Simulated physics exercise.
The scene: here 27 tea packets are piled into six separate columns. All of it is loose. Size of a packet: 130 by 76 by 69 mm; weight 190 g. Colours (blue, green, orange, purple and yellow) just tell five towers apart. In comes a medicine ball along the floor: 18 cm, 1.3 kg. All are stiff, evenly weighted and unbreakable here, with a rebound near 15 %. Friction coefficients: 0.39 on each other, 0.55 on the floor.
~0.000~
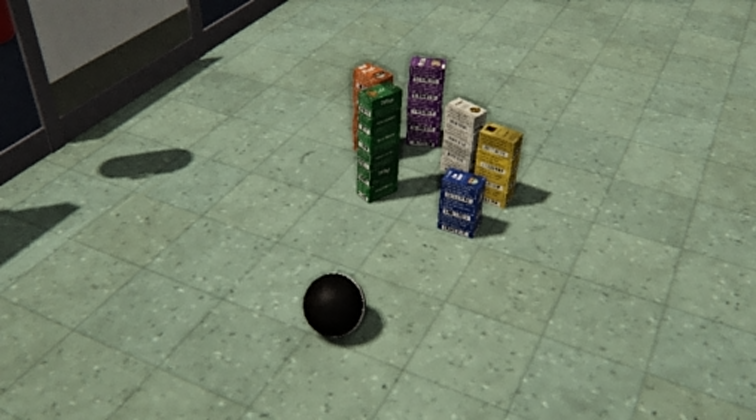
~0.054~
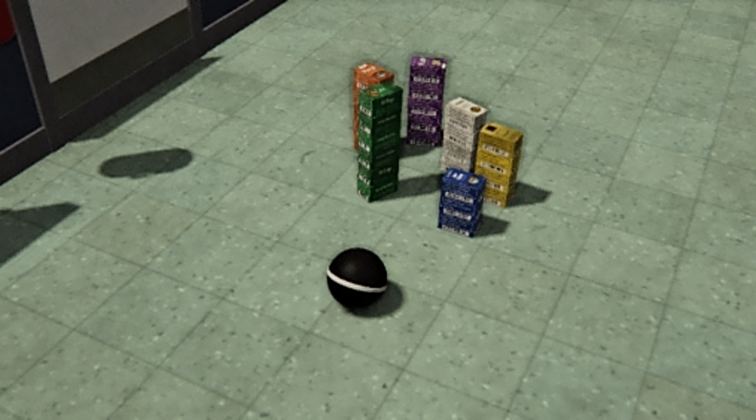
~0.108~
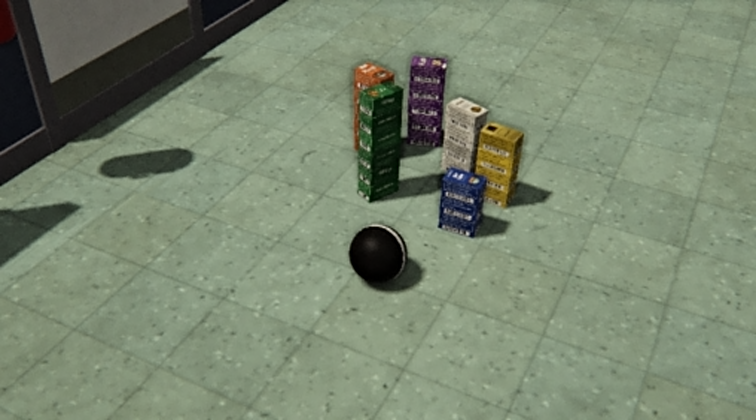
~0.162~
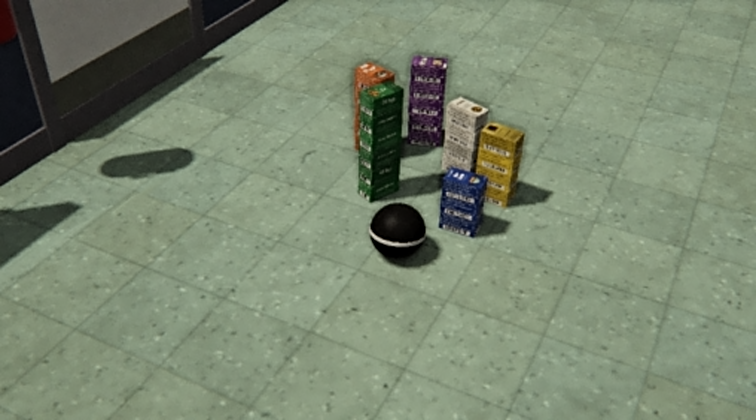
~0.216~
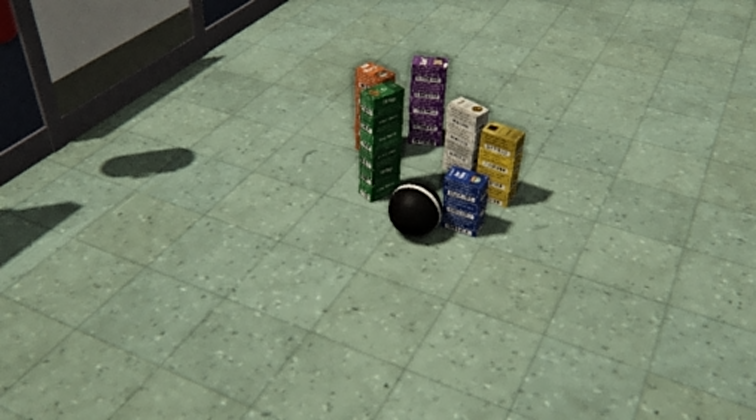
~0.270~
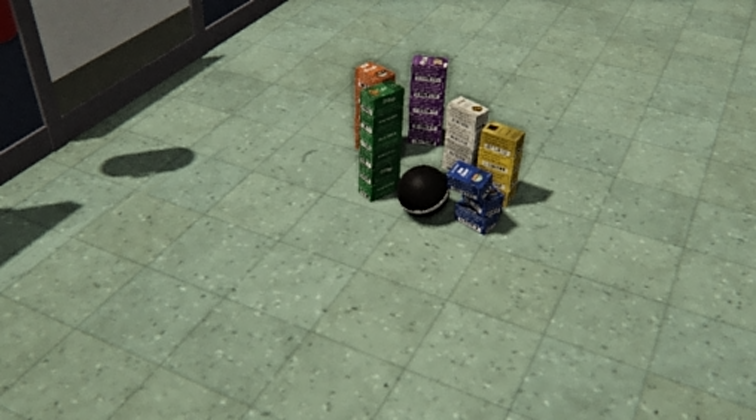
On a speckled green tiled floor, a black ball with a white stripe rolling into a short blue stack of packets, knocking it askew among taller coloured stacks.
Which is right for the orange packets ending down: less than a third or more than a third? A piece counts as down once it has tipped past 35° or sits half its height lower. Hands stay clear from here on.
Ending down: Under a third.
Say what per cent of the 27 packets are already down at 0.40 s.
At that moment 5 per cent.
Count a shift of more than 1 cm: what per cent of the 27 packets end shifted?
50 per cent.
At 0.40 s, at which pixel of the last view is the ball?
At about (437, 154).
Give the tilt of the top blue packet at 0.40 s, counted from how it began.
Roughly 60°.
After 0.40 s, ball still moving; none of the 5 orange packets down (1 of 27 in all colours); top orange packet unmoved; top blue packet leaning 61°, 59 mm lower.
After 0.60 s, ball still moving; none of the 5 orange packets down (3 of 27 in all colours); top orange packet unmoved; top blue packet on its side.
After 1.08 s, ball still moving; none of the 5 orange packets down (7 of 27 in all colours); top orange packet unmoved; top purple packet on its side.
After 1.44 s, ball still moving; none of the 5 orange packets down (9 of 27 in all colours); top orange packet unmoved; top purple packet on its side.
At rest (2.7 s), ball rolling away; none of the 5 orange packets down (9 of 27 in all colours); top orange packet unmoved; top blue packet on its side. That is 0 per cent. As the last picture would show them, middles, top orange packet near (375, 79), top blue packet near (474, 218).
